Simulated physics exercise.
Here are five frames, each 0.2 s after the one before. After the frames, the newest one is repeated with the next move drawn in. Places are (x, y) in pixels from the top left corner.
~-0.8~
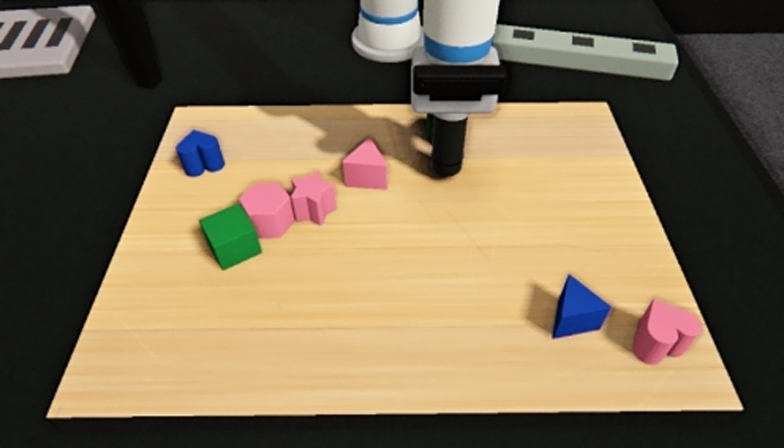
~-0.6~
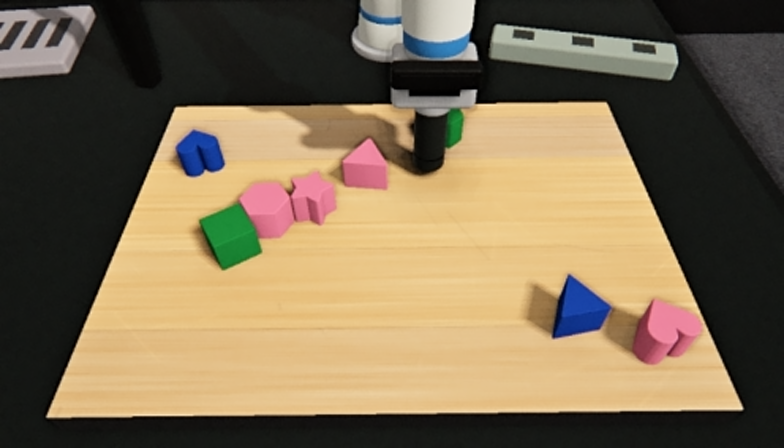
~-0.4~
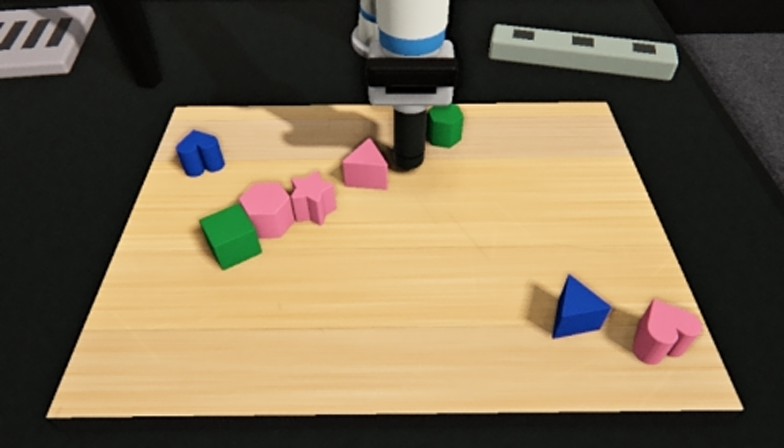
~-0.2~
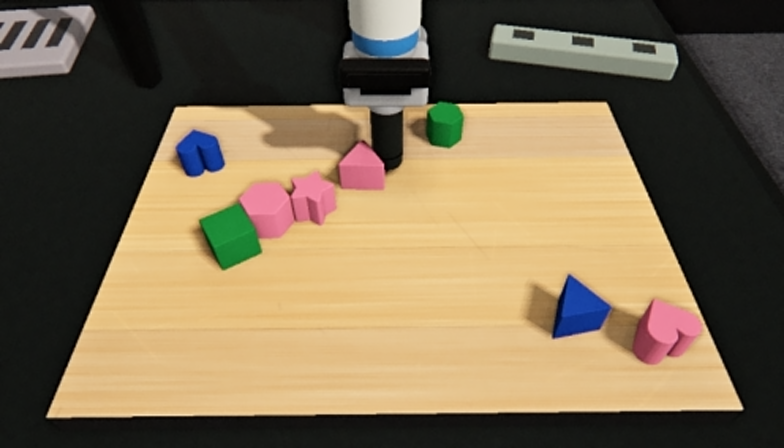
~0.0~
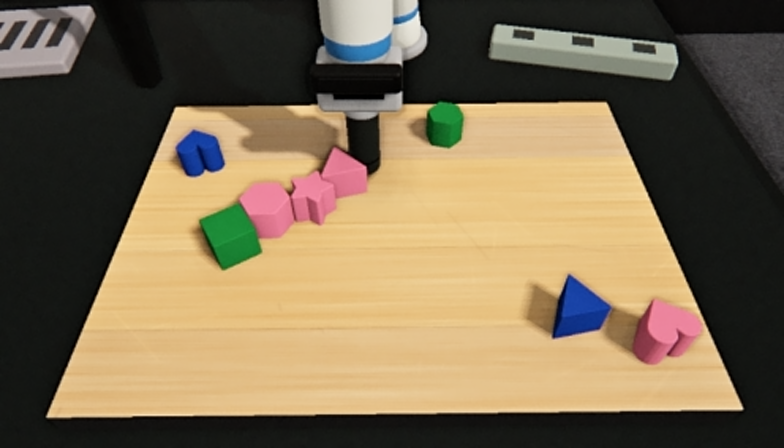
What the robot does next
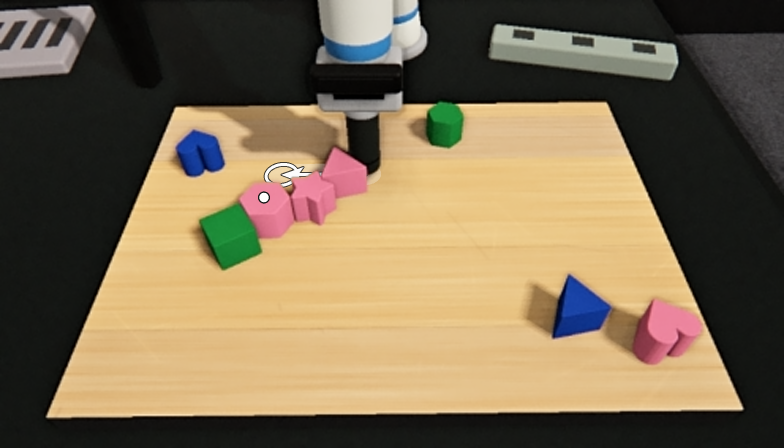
The footage shows a robot arm with a black rod moving left across a wooden board of coloured blocks, revealing a green block behind it, then pushing the pink triangle slightly left toward a pink star while the other blocks stay still.
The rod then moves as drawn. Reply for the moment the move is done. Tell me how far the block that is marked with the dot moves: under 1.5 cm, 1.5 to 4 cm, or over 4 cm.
The distance will be below 1.5 cm.
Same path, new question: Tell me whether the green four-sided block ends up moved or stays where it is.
From what I can tell, it will keep its place.
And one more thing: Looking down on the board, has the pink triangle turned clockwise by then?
Answer: No.
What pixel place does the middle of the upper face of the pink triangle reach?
If I read the scene right, the answer is (321, 170).
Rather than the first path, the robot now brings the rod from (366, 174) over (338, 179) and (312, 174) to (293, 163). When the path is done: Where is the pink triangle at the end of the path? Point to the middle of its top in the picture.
The middle of the upper face of the pink triangle will lie at about (318, 176) in the picture.
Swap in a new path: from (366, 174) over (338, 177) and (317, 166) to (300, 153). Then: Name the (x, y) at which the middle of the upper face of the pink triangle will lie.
Answer: (321, 172).
Drawn move, from (366, 174) to (282, 175); the dot is on the pink hexagonal block.
On the path given first. One third of the way, rod (336, 166); pink star-shaped block (303, 196); pink triangle (321, 170), turned 40° anticlockwise.
Two thirds of the way, rod (307, 166); pink star-shaped block (303, 196); pink triangle (321, 170), turned 45° anticlockwise.
At the end, rod (280, 166); green four-sided block still; pink hexagonal block still; pink star-shaped block (303, 196); pink triangle (321, 170), turned 45° anticlockwise.
